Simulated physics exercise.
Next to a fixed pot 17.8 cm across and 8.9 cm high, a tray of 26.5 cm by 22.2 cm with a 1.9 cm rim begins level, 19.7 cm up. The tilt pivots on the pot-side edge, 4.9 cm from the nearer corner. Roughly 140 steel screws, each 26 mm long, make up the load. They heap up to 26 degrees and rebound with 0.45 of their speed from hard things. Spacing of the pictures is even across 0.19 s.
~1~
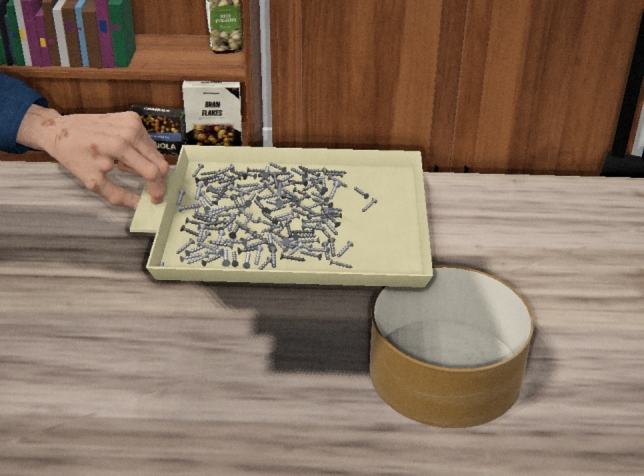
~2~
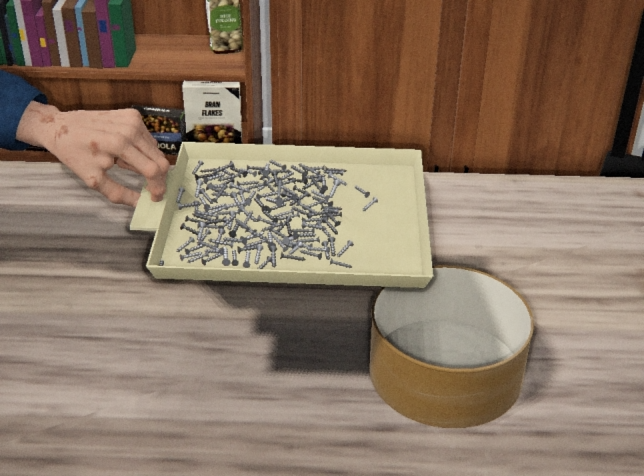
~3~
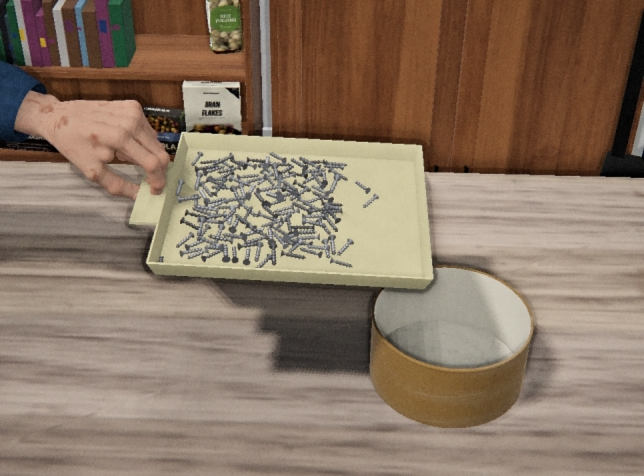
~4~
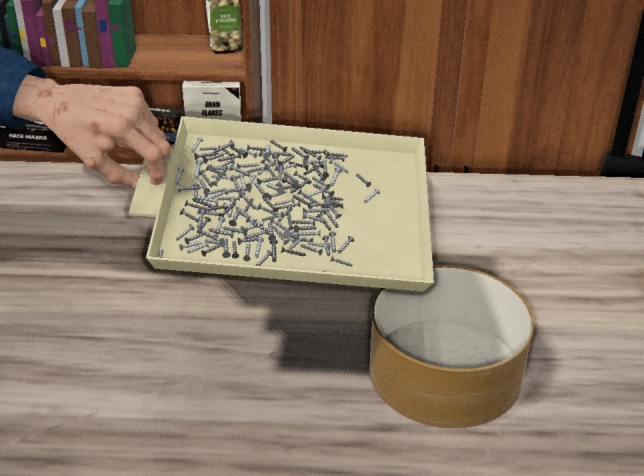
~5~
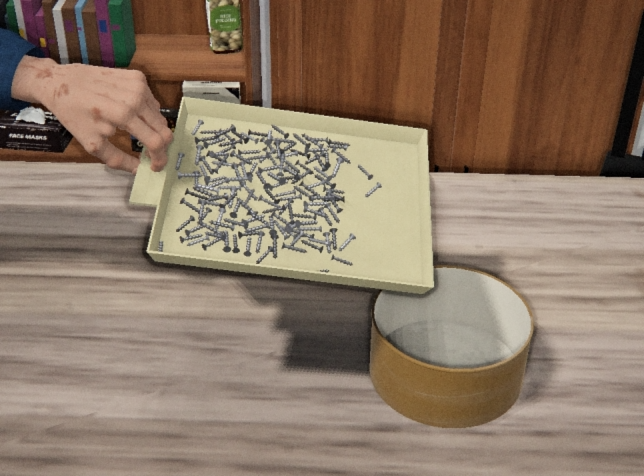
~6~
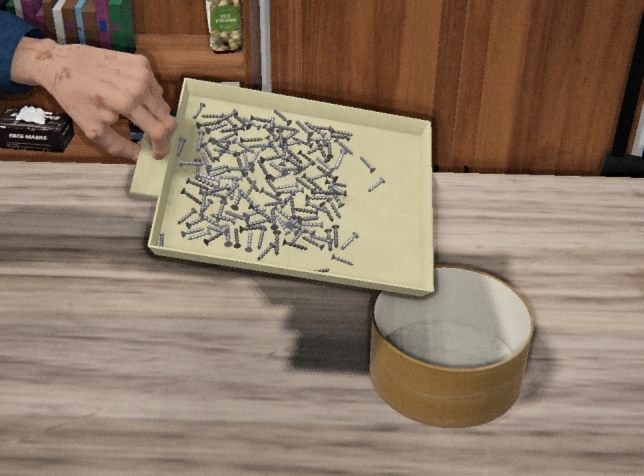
On a wood-grain tabletop, a hand at the left held a cream tray of scattered grey screws level, then gradually tilted it toward a round tan pot, while the screws barely shifted.
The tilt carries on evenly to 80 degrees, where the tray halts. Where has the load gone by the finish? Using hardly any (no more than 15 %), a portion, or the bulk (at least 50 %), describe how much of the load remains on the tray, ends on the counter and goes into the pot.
Left on the tray: Hardly any, counter: The bulk, pot: Hardly any.
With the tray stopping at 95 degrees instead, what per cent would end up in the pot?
It would land at about 5 percent.
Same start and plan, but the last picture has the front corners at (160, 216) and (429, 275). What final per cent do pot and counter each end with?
Per cent by place - pot 65, counter 35.
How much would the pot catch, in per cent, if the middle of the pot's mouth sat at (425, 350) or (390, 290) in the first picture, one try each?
Try one: ~ 65 %; try two: ~ 0 %.
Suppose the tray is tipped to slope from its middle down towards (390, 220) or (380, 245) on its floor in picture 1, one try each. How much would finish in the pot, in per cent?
That would be close to 60 per cent and then close to 20 per cent.
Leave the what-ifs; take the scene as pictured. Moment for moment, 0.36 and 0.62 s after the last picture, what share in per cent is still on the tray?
Around 95 first, about 0 after.
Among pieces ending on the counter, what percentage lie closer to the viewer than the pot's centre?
Near 100 in a hundred.
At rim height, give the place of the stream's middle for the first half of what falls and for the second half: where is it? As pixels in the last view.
It passes about (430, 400) first and (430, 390) afterwards.
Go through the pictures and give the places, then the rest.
Tray tilt 0 degrees, front corners at (154, 264) and (426, 271); middle of the pieces at (269, 217); pot at (452, 314), in the first frame.
Tray tilt 1 degrees, front corners at (154, 263) and (426, 272); middle of the pieces at (269, 216), in the second frame.
Tray tilt 4 degrees, front corners at (154, 259) and (426, 274), lowest corner right front; middle of the pieces at (269, 211), in the third frame.
Tray tilt 8 degrees, front corners at (154, 254) and (426, 277), lowest corner right front; middle of the pieces at (270, 204), in the fourth frame.
Tray tilt 13 degrees, front corners at (155, 248) and (427, 281), lowest corner right front; middle of the pieces at (271, 195), in the fifth frame.
Tray tilt 19 degrees, front corners at (156, 242) and (427, 285), lowest corner right front; middle of the pieces at (273, 187); pot at (452, 314), in the sixth frame.
Then, 0.21 s after the last picture, tilt 50 degrees; the tray holds 100 %, the pot 0 %.
Then, 0.36 s after the last picture, tilt 72 degrees; the tray holds 95 %, the pot 0 %.
Then, 0.62 s after the last picture, tilt 80 degrees; the tray holds 0 %, the pot 5 %.
In the end, tray 0 %, counter 95 %, pot 5 %.
